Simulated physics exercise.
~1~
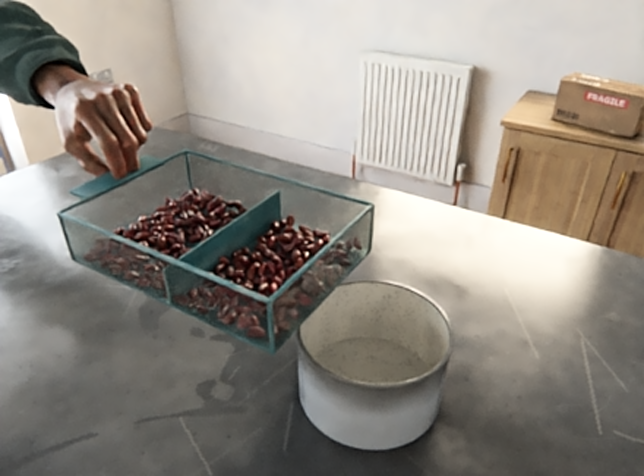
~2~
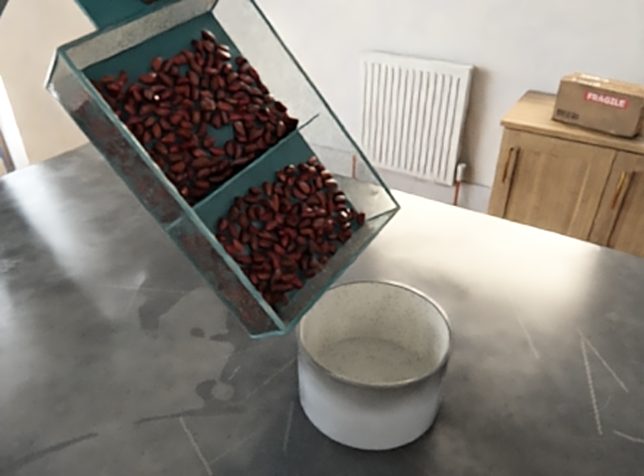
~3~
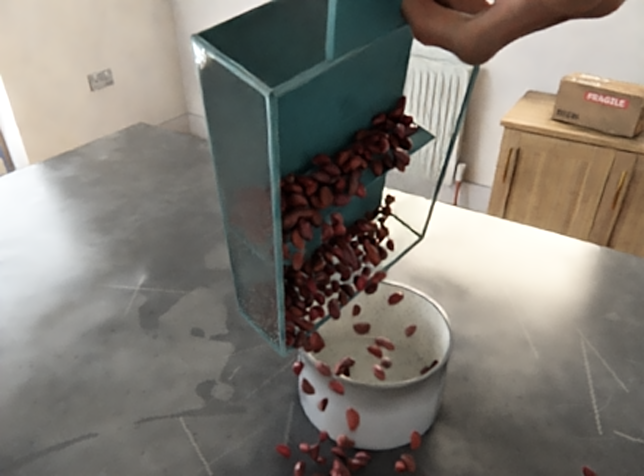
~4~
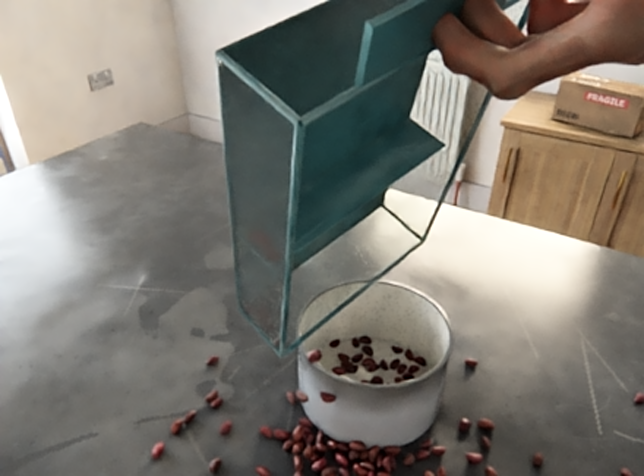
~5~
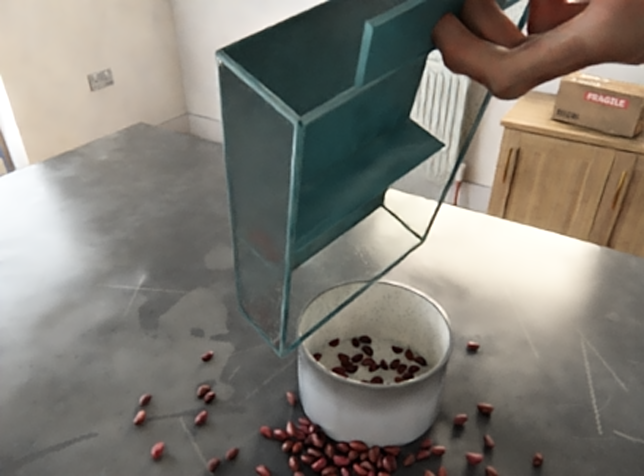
Hand tipping a divided clear and teal box of red beans over a white pot, most spilling onto the grey table.
